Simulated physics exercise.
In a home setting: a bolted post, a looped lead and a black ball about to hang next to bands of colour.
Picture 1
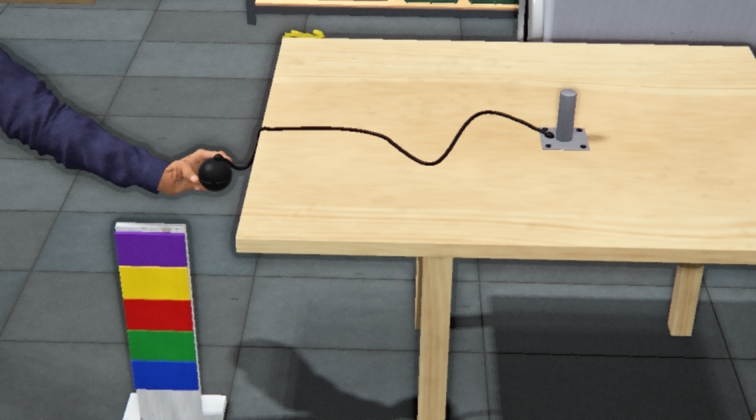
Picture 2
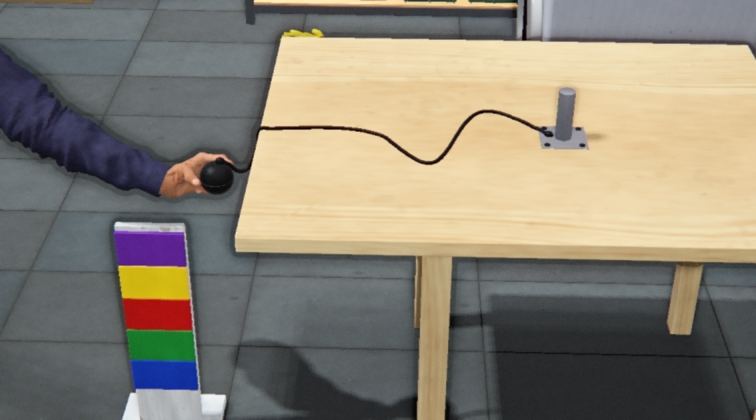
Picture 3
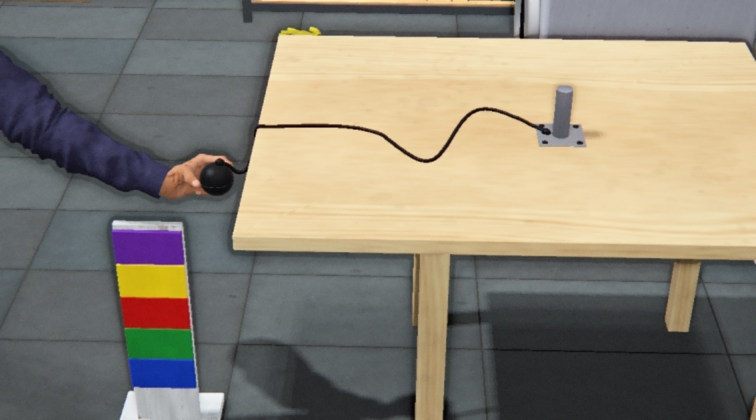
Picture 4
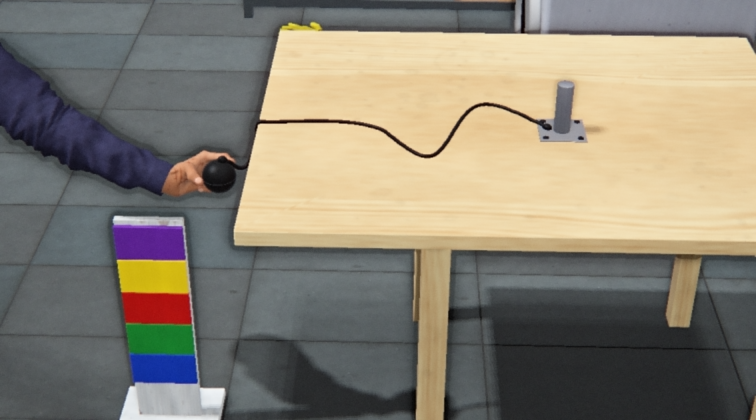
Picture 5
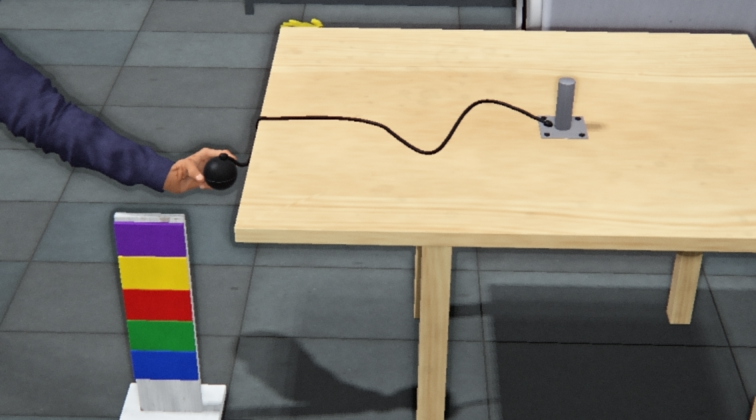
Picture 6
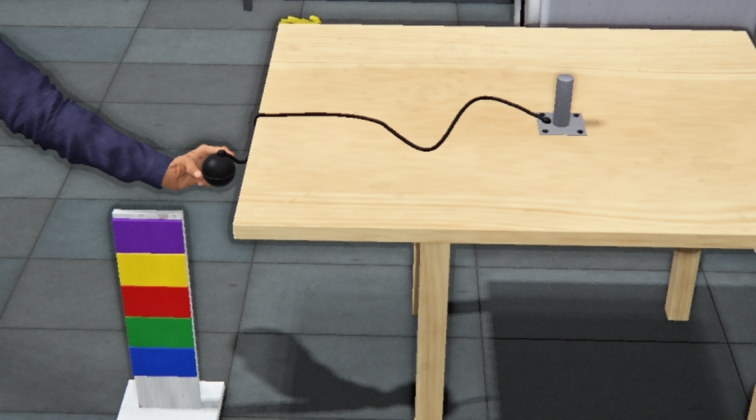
A hand holds a black ball nearly still beside a wooden table and coloured panel.
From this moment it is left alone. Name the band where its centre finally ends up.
Its centre finishes at the red band.
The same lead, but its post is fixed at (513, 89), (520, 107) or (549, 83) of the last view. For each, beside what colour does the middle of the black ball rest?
Going case by case, it's green, green and finally red.
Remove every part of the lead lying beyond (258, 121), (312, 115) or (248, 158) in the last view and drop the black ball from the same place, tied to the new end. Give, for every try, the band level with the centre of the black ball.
Each try in turn: Purple; no band; yellow.
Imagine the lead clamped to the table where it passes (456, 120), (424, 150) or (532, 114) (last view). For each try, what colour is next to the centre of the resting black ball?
Going through the tries in order, you get yellow, purple and red.
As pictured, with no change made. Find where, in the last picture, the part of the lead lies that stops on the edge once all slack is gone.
It is around (375, 121).
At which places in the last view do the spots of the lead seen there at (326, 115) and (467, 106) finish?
(257, 173) for the first, (439, 124) for the second.
A little later, ball near (292, 302); level with red.
Next, ball near (256, 304); level with red.
When it is over, ball near (262, 306); level with red. The red one.
